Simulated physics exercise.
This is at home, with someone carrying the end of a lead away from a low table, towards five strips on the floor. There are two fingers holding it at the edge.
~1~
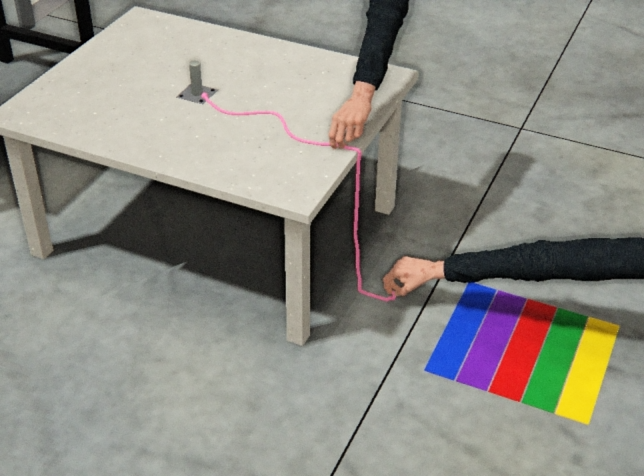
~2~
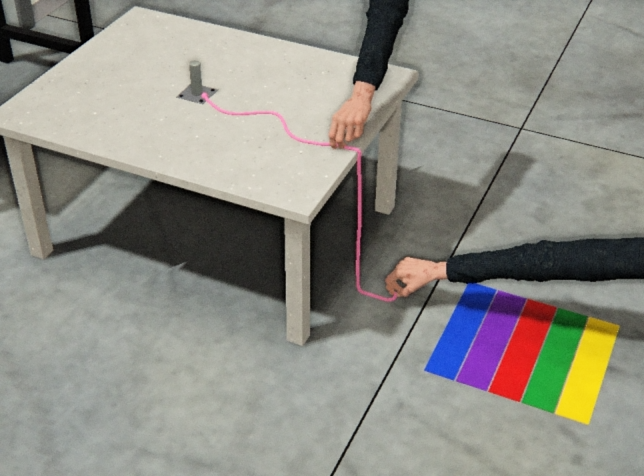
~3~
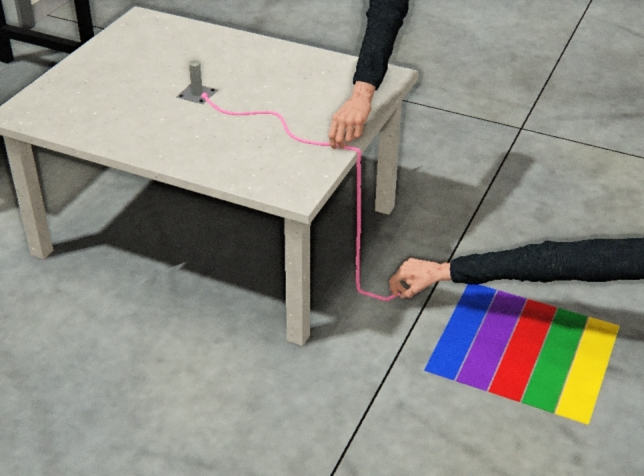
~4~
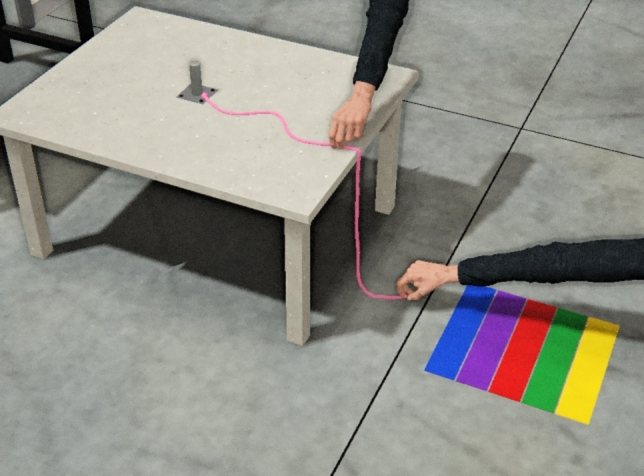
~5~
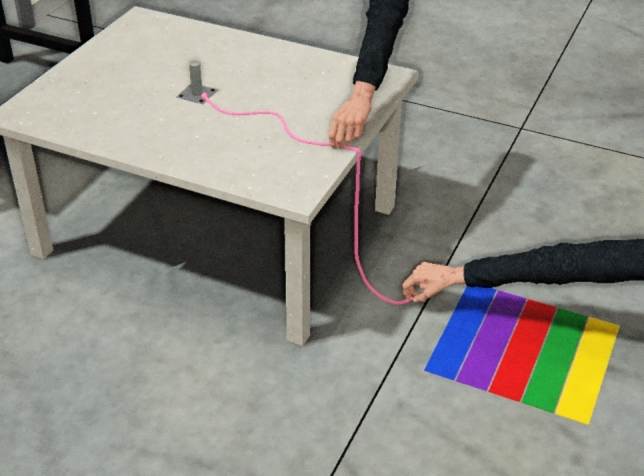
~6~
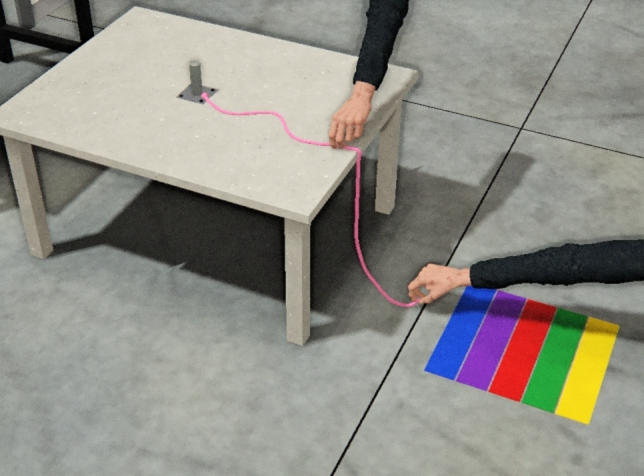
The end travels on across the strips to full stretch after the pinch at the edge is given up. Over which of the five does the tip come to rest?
Over the red one.
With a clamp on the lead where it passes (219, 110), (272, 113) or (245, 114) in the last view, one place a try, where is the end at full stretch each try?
Result per try (px, approx.): (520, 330); (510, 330); (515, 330).
Soon after, end near (466, 314); over blue.
After that, end near (502, 325); over purple.
At the stop, end near (525, 332); over red. It halts on the red strip.
